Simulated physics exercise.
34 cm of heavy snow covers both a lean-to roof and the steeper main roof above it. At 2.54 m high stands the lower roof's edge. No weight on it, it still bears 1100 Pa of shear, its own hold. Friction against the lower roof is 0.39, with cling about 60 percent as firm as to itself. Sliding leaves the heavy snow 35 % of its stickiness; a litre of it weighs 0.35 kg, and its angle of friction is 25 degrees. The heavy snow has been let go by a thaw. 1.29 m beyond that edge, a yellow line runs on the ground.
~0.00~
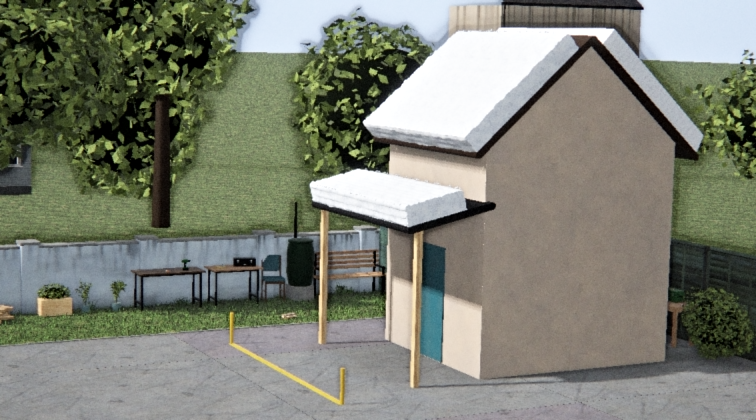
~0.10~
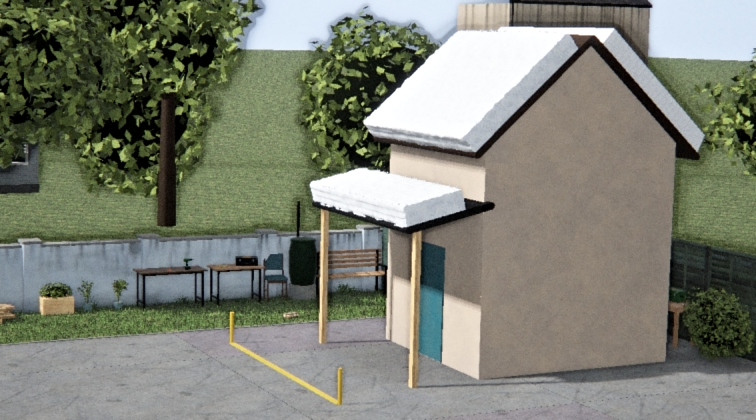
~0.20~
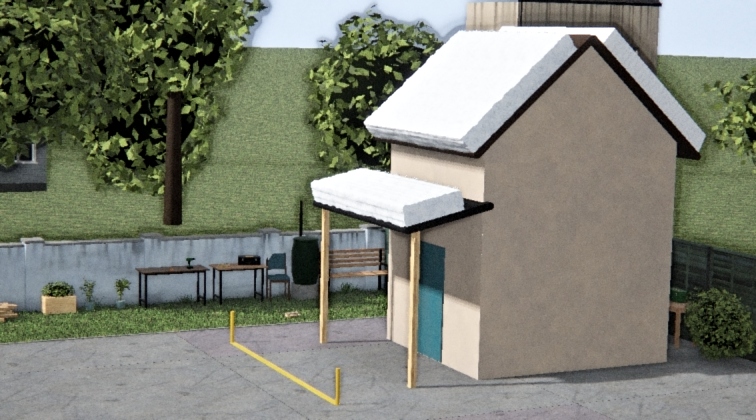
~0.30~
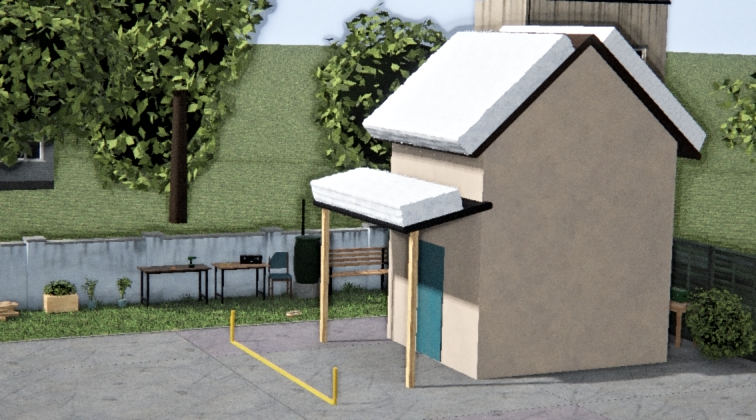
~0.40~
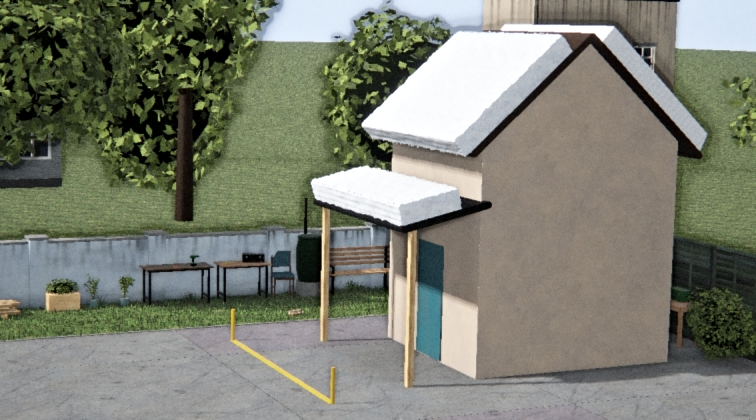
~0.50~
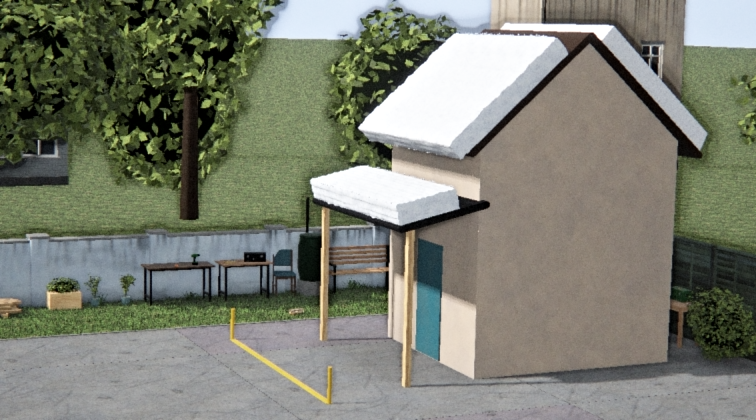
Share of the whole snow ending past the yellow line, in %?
Near 16 %.
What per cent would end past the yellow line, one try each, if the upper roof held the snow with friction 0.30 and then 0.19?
First try 45 per cent, second try 45 per cent.
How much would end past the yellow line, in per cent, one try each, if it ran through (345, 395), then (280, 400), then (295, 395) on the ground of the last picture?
25 %, then 3 %, then 8 %.
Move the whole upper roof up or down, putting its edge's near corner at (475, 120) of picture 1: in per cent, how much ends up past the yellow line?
Share past the line: About 40 %.
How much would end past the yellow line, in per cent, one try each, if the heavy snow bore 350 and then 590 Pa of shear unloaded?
About 45 % first, about 35 % second.
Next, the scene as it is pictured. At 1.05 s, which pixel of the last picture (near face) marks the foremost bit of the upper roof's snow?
It shows up near (431, 180) in the last picture.
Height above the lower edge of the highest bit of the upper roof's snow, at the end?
0.9 m or so.
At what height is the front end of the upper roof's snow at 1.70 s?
Close to 2.8 metres, I reckon.
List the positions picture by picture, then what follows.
Leading edge of the heavy snow at (475, 135), in the first picture.
Leading edge of the heavy snow at (473, 135), its middle shifted 7 mm, in the second picture.
Leading edge of the heavy snow at (472, 136), its middle shifted 2.8 cm, 1 % of it past the upper edge, in one piece, in the third picture.
Leading edge of the heavy snow at (469, 137), its middle shifted 6.3 cm, 3 % of it past the upper edge, in one piece, in the fourth picture.
Leading edge of the heavy snow at (465, 138), its middle shifted 11 cm, 5 % of it past the upper edge, in one piece, in the fifth picture.
Leading edge of the heavy snow at (460, 148), its middle shifted 18 cm, 8 % of it past the upper edge, in one piece, in the sixth picture.
After 1.05 s, none is below the lower edge and 0 % is past the line.
After 1.70 s, none is below the lower edge and 0 % is past the line.
After 2.35 s, 21 % is below the lower edge and 0 % is past the line.
After 3.00 s, 53 % is below the lower edge and 7 % is past the line.
After 3.90 s, at the end, 53 % is below the lower edge and 16 % is past the line.
